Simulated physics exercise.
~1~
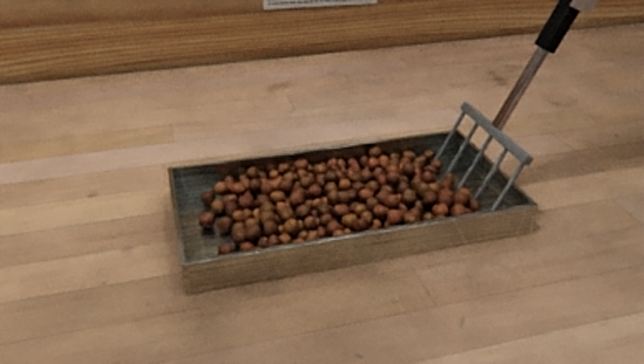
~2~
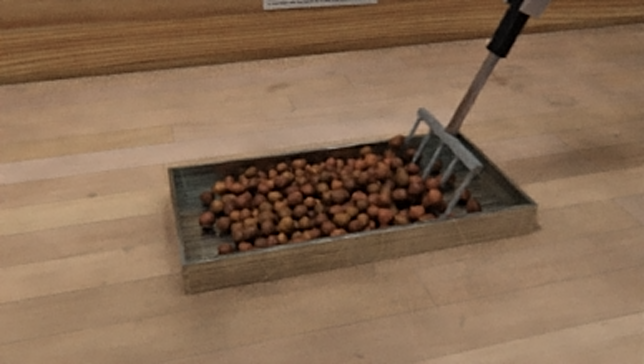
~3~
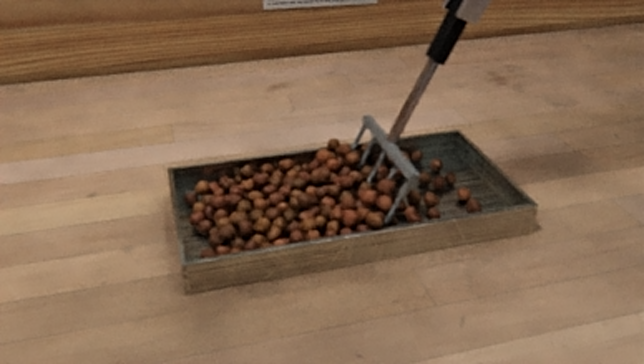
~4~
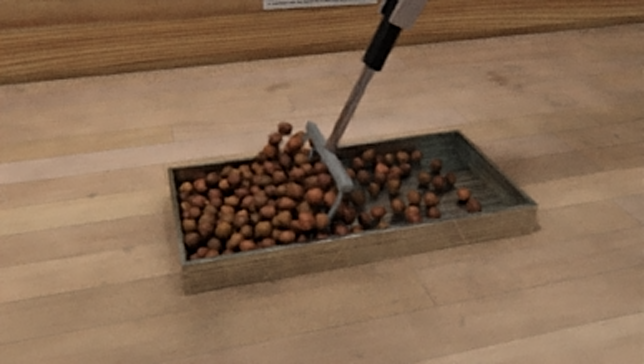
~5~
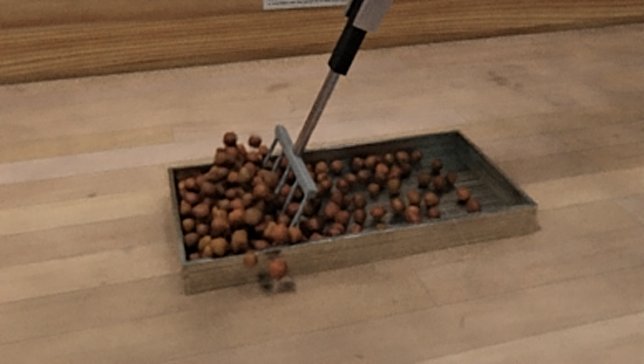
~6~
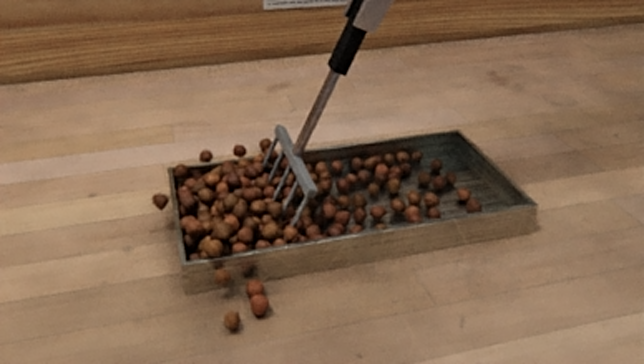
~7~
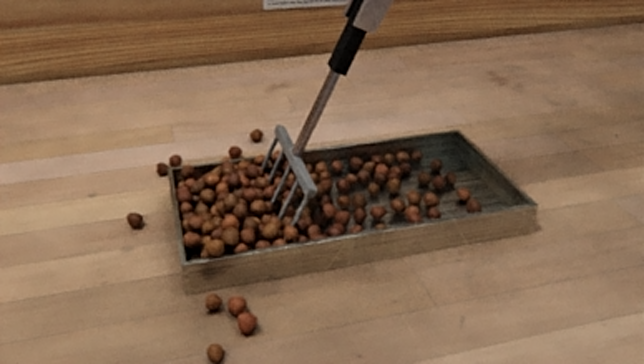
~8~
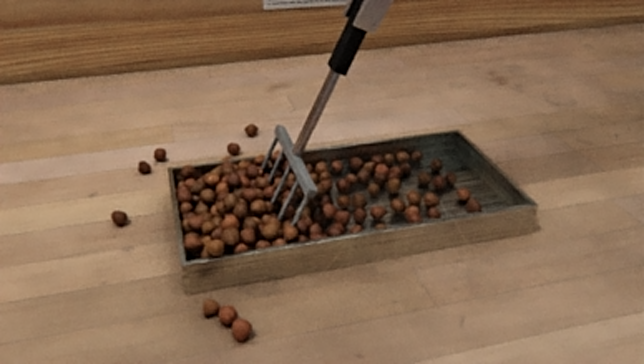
A fork pushes hazelnuts left along a trough, spilling several onto the table before stopping.
